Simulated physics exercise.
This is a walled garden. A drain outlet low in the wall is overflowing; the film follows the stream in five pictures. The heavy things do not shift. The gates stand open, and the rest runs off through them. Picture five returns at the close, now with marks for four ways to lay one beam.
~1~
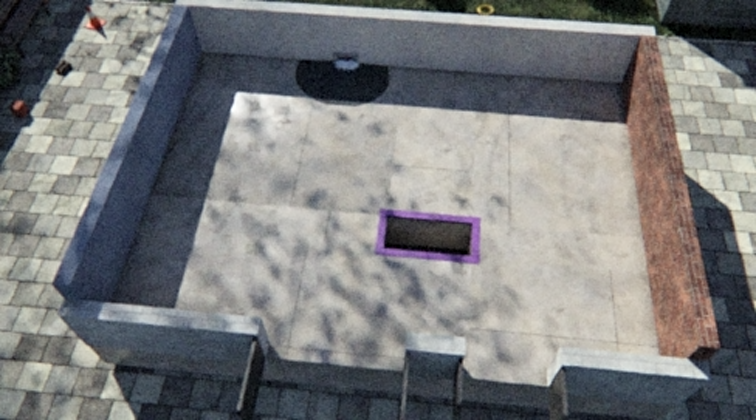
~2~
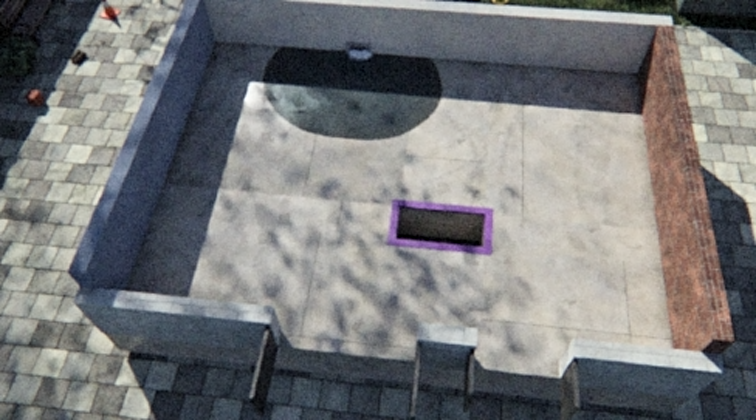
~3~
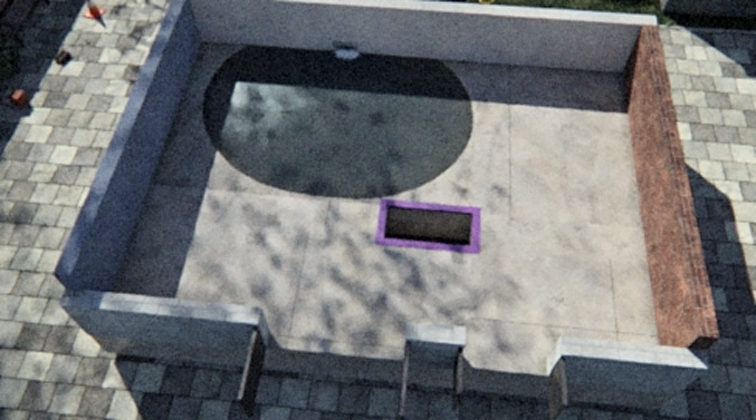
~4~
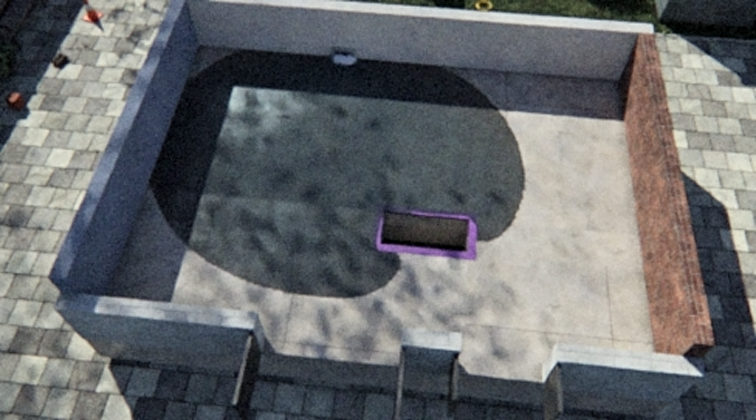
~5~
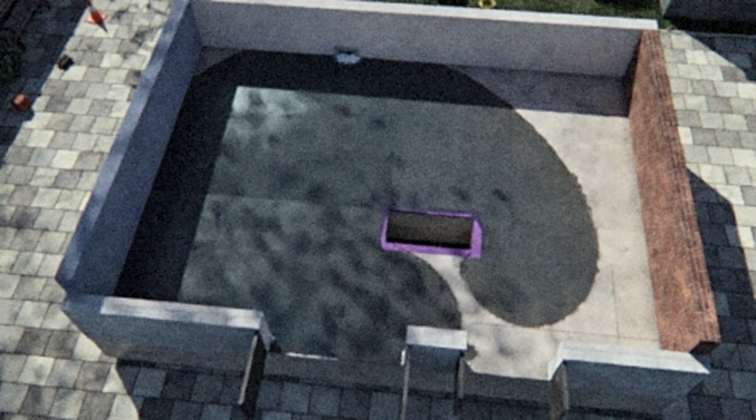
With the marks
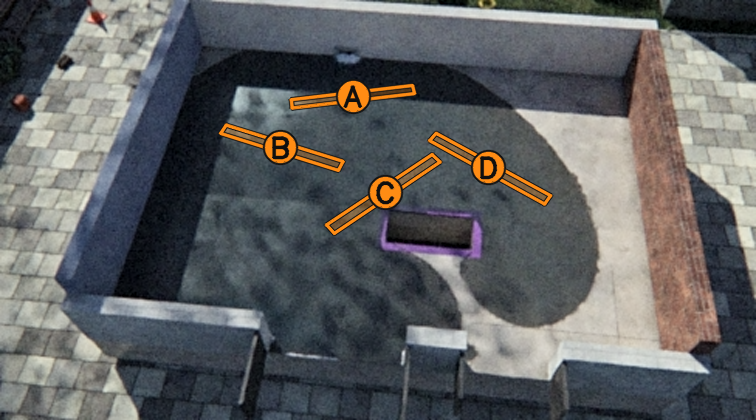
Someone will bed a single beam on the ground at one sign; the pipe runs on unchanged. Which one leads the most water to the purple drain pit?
The answer is position B.
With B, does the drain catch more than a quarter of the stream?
Yes, it does.
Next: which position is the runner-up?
D.
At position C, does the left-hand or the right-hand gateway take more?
The left one.
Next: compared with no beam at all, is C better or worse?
Position C is worse.
On the marked copy, A from (291, 103) to (413, 89); B from (223, 129) to (340, 165); C from (330, 229) to (436, 158); D from (432, 137) to (547, 199).
With A, about 6 % of the stream goes into the purple drain pit, about 93 % out by the gates.
With B, about 43 % of the stream goes into the purple drain pit, about 57 % out by the gates.
With C, about 4 % of the stream goes into the purple drain pit, about 95 % out by the gates.
With D, about 23 % of the stream goes into the purple drain pit, about 76 % out by the gates.
